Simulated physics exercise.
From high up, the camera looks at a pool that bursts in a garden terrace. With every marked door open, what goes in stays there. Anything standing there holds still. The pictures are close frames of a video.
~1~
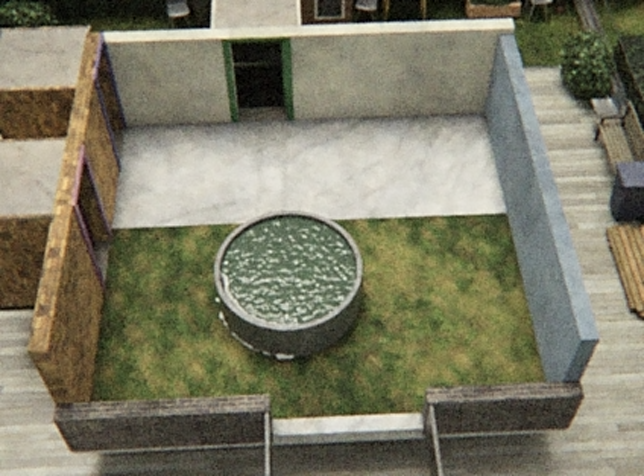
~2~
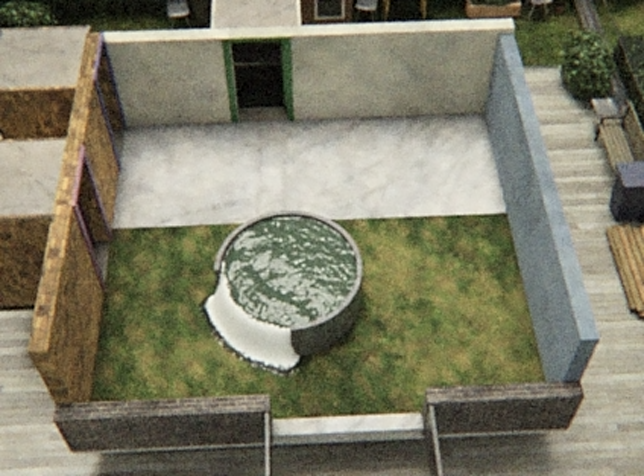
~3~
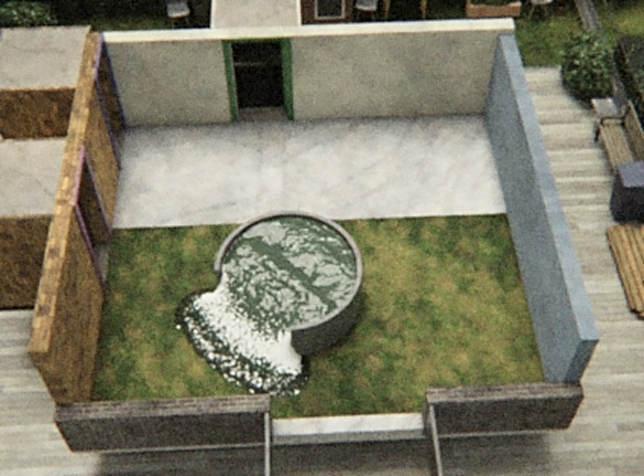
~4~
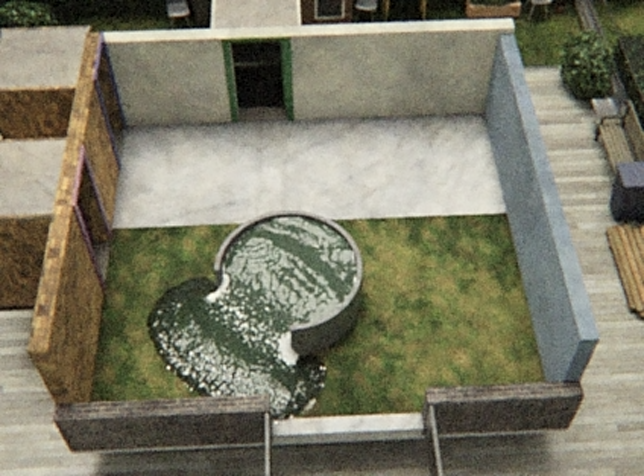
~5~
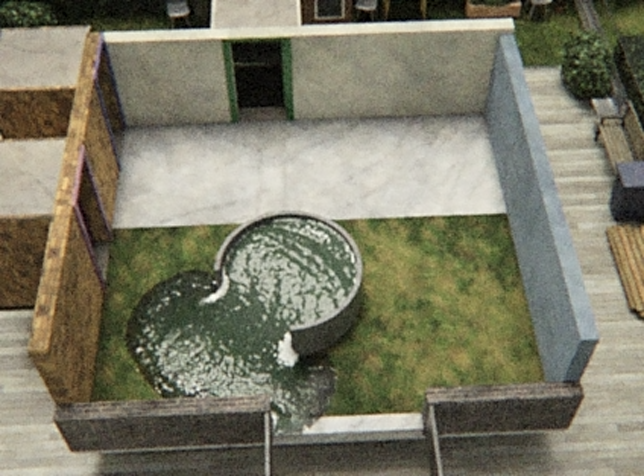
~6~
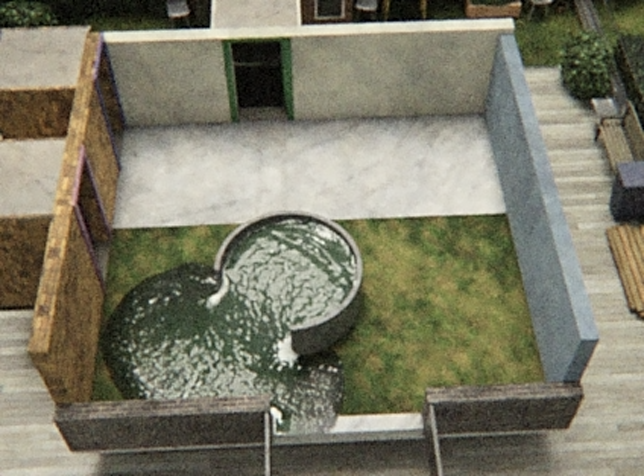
In a walled garden terrace seen from above, a round pool burst open at its lower left side, and white, foaming water poured onto the grass and spread into a wide, dark puddle.
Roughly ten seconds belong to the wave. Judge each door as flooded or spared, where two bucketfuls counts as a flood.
The blue door is flooded, the green door is spared, the purple door is flooded.
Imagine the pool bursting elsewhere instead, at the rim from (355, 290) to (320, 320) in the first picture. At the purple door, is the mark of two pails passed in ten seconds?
In that case purple door comes in lower.
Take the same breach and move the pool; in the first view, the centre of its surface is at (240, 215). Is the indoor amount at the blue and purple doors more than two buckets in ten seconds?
I reckon the blue door never reaches the threshold while the purple door crosses the threshold.
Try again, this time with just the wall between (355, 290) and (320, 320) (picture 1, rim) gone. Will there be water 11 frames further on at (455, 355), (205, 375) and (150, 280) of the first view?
In turn: Swamped, untouched, untouched.
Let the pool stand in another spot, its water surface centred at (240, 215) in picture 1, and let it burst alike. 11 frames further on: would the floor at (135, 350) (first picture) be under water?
That spot ends up drenched.
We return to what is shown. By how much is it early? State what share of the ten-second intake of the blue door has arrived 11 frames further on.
About 0 per cent.
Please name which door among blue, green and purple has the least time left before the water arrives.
Result: The purple door.
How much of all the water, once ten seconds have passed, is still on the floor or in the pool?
That works out to about 76 percent.
A moment on, water covers 20 % of the floor; the blue door not reached, the green door not reached, the purple door not reached.
Next, water covers 20 % of the floor; the blue door not reached, the green door not reached, the purple door wet at the sill, nothing in.
Then, water covers 40 % of the floor; the blue door not reached, the green door not reached, the purple door over two buckets in.
Later, water covers 70 % of the floor; the blue door under two buckets in, the green door wet at the sill, nothing in, the purple door over two buckets in.
In the end, water covers 95 % of the floor; the blue door over two buckets in, the green door wet at the sill, nothing in, the purple door over two buckets in.
